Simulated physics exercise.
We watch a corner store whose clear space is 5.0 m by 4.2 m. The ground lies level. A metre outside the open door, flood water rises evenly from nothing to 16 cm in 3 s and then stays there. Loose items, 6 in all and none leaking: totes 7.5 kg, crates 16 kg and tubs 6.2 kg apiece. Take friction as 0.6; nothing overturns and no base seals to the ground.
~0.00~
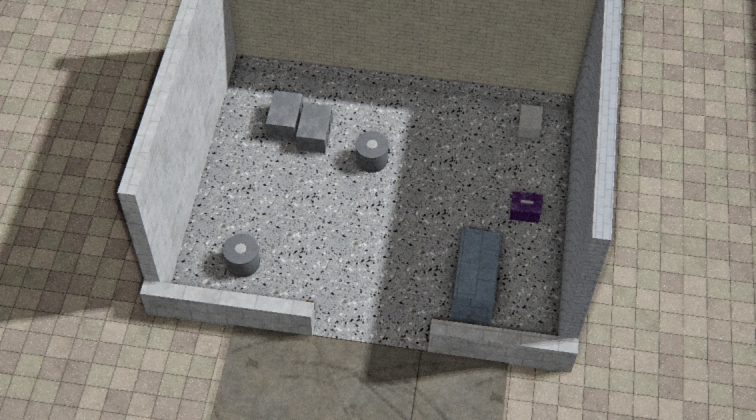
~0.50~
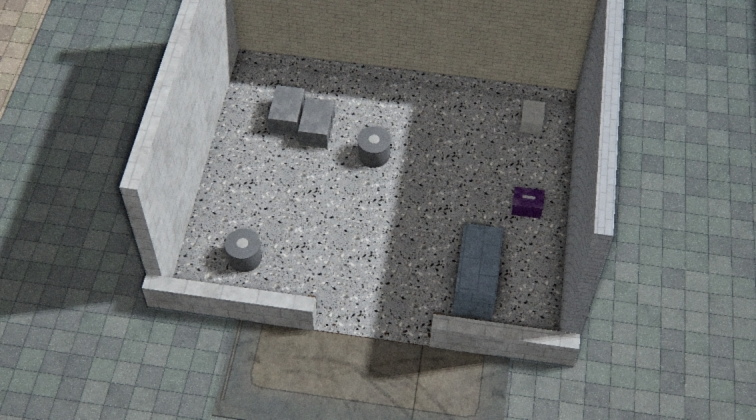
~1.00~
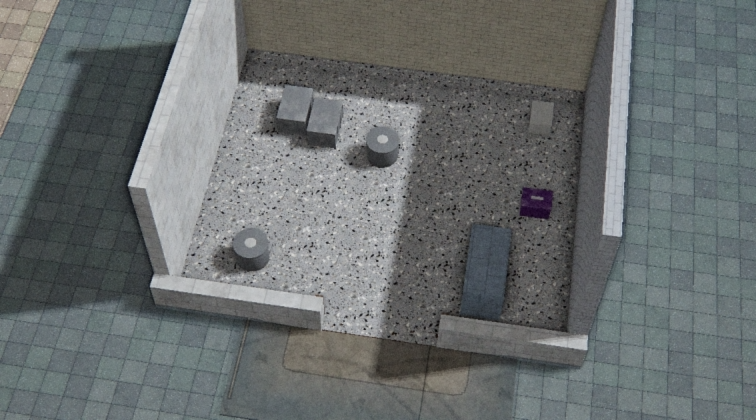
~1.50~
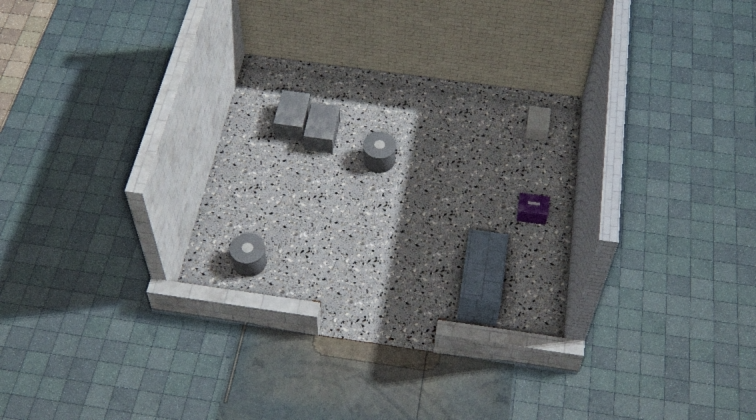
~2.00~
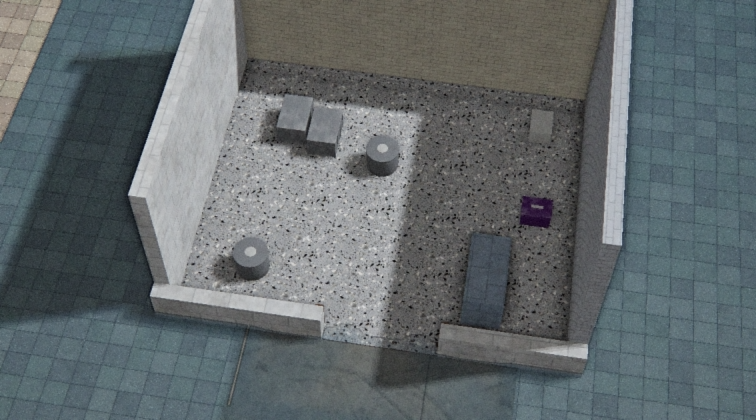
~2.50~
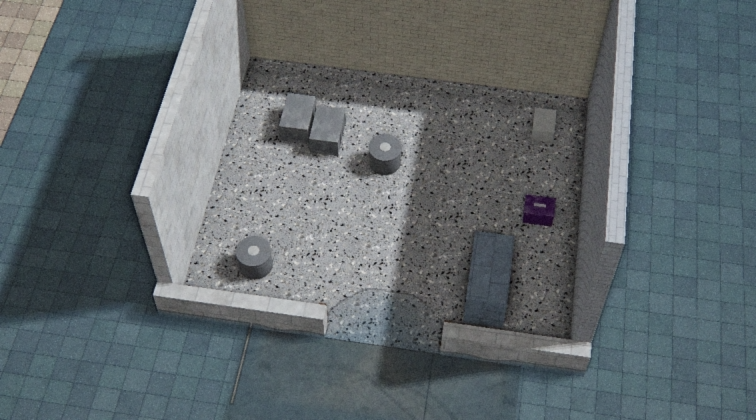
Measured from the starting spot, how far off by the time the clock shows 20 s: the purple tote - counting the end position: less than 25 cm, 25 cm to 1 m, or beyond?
Purple tote gets carried off.
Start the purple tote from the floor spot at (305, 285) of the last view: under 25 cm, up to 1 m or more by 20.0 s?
It ends far away.
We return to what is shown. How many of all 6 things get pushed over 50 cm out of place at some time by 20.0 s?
I count 6.
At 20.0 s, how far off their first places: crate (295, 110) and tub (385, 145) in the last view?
In that order: 250 cm, 250 cm.
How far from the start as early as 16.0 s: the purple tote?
About 140 cm.
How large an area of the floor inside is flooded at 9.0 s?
About 18 m2.
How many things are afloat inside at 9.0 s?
At that moment 2.
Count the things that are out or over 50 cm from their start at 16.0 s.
I count 5.
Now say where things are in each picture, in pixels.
In the first picture, the purple tote at (527, 202) rests on the ground; water covers 0.0 m2; 0 of 6 have shifted.
In the second picture, the purple tote at (529, 198) rests on the ground; water covers 0.0 m2; 0 of 6 have shifted.
In the third picture, the purple tote at (537, 198), on the bottom; 0.0 m2 under water; 0 of 6 have shifted.
In the fourth picture, the purple tote at (534, 204) rests on the ground; water covers 0.0 m2; 0 of 6 have shifted.
In the fifth picture, the purple tote at (537, 207) rests on the ground; 0.0 m2 under water; 0 of 6 have shifted.
In the sixth picture, the purple tote at (540, 205) rests on the ground; water covers 0.7 m2; 0 of 6 have shifted.
After 4.0 s the purple tote is near (540, 205), 0.0 m from its start, aground; 0 afloat.
After 9.0 s the purple tote is near (540, 205), 0.0 m from its start, aground; 2 afloat.
After 16.0 s the purple tote is near (537, 300), 1.5 m from its start, afloat; 6 afloat.
After 20.0 s the purple tote is near (519, 324), 1.8 m from its start, afloat; 6 afloat.
